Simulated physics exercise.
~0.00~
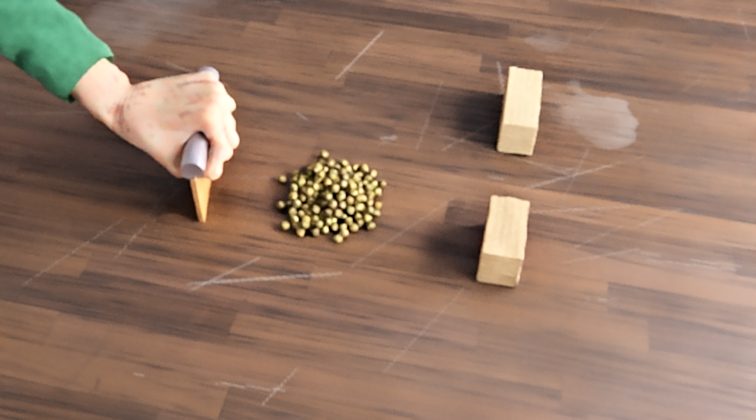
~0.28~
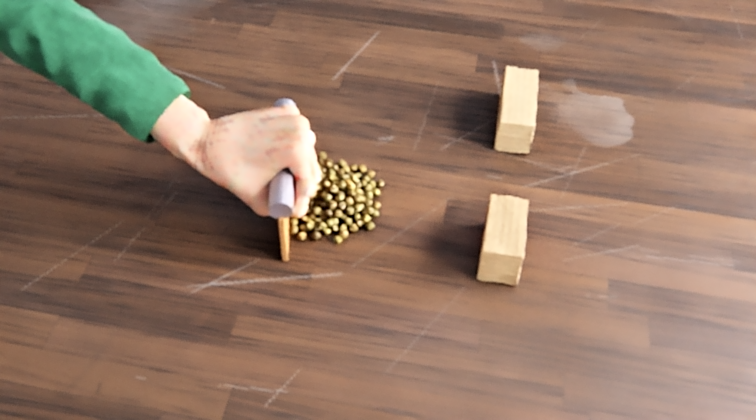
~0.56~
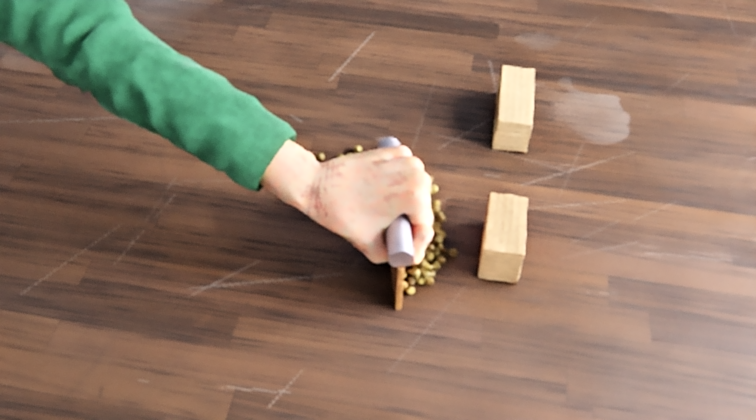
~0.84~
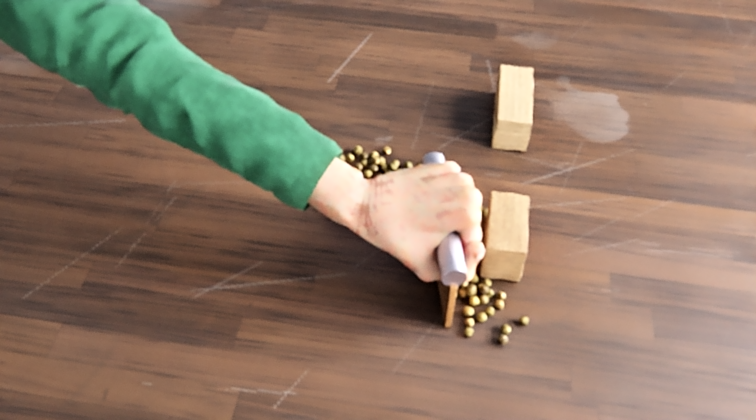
To begin with, a hand in a green sleeve holds a scraper with a pale grip upright on a scratched wooden floor, left of a loose heap of small, round, golden-green pieces. Two light wooden blocks stand apart to the right. The hand moves the scraper rightwards until it meets the heap, then pushes the pieces along toward the nearer block. Some slip past the blade's far end and trail behind. Finally, the hand reaches that block, with most pieces still short of the blocks and a few spread around the nearer one's front side.
